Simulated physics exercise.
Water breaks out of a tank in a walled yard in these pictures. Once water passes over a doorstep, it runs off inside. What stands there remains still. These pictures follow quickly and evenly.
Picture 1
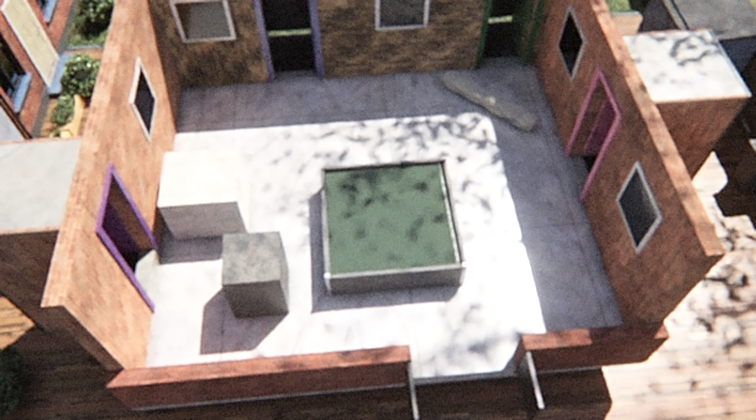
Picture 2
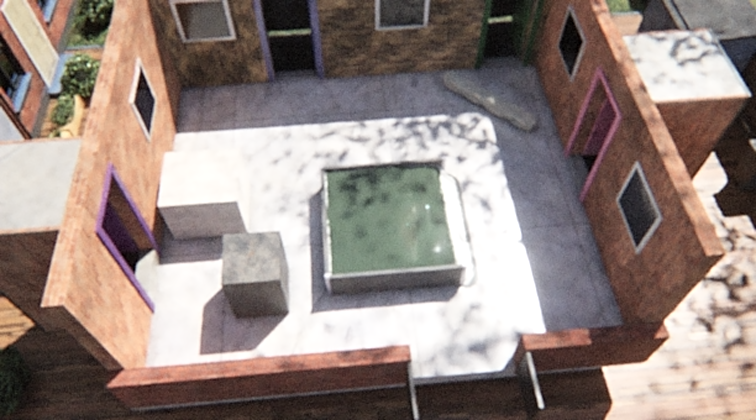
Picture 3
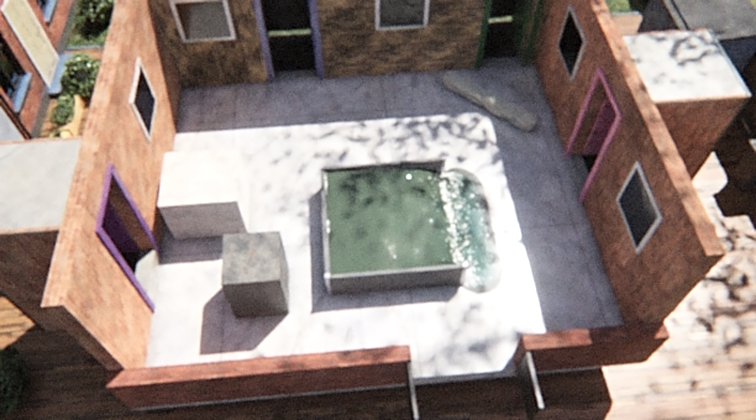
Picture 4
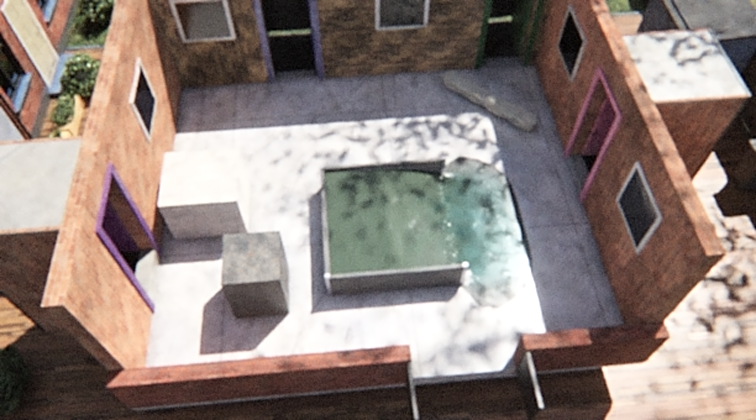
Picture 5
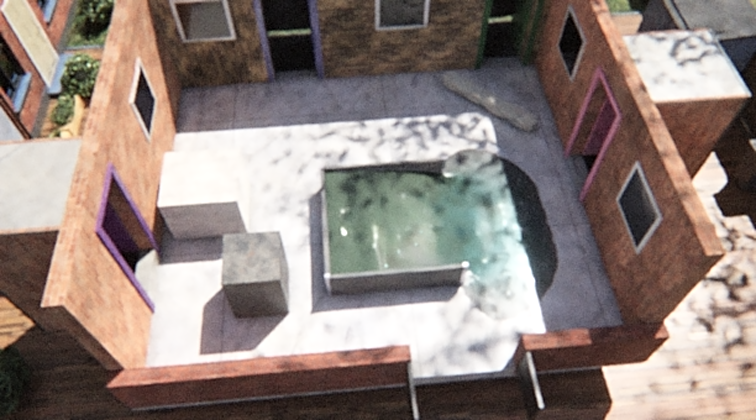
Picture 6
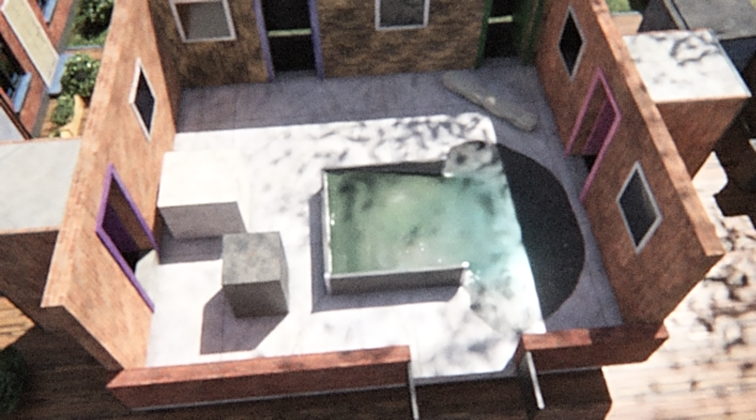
Green water pours out of the right side of a low square tank in a brick-walled yard, seen from above by a still camera. Pale blocks stand on the grey-white floor at left, with purple-framed doorways beyond and a pink-framed one at right. The water bulges over the tank's edge, froths, then spreads rightward in a widening dark curve across the paving.
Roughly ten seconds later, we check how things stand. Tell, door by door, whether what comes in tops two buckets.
The pink door gets more than two buckets inside; the purple door gets two buckets or less inside; the green door gets more than two buckets inside; the blue door gets two buckets or less inside.
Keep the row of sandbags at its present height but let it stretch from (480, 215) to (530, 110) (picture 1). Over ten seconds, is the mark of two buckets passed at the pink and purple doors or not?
Taking them in turn, the pink door falls short of it, while the purple door falls short of it.
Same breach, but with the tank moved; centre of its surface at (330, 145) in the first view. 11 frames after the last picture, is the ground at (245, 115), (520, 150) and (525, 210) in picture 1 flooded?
Parched, soaked, soaked.
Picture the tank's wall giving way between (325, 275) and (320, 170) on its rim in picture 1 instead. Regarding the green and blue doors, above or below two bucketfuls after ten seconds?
In that case the green one stays within bounds and the blue one breaks the limit.
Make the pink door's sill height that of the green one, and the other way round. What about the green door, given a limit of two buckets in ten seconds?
Note: Green door remains short of it.
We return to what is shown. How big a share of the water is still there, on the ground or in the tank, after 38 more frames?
About 88 %.
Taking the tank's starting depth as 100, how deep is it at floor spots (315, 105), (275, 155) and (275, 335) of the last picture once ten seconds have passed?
In the order asked, some 6, 6 and 8 in a hundred.
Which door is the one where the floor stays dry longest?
I'd go with the purple-painted one.
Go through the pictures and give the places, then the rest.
In the first frame, still water in the open tank at (389, 216).
In the second frame, the front is at a hidden place, out from the gap at (450, 222).
In the third frame, the front is at (461, 172), out from the gap at (450, 223).
In the fourth frame, the front is at (475, 163), out from the gap at (450, 224).
In the fifth frame, water pours out at (450, 224) and has run to (524, 177).
In the sixth frame, the front is at (578, 263), out from the gap at (450, 224).
A moment on, water covers 25 % of the floor; the pink door under two buckets in, the purple door not reached, the green door not reached, the blue door not reached.
Next, water covers 25 % of the floor; the pink door over two buckets in, the purple door not reached, the green door not reached, the blue door not reached.
Then, water covers 40 % of the floor; the pink door far over two buckets in, the purple door not reached, the green door under two buckets in, the blue door not reached.
Later, water covers 65 % of the floor; the pink door far over two buckets in, the purple door not reached, the green door over two buckets in, the blue door wet at the sill, nothing in.
In the end, water covers 95 % of the floor; the pink door far over two buckets in, the purple door wet at the sill, nothing in, the green door far over two buckets in, the blue door wet at the sill, nothing in.
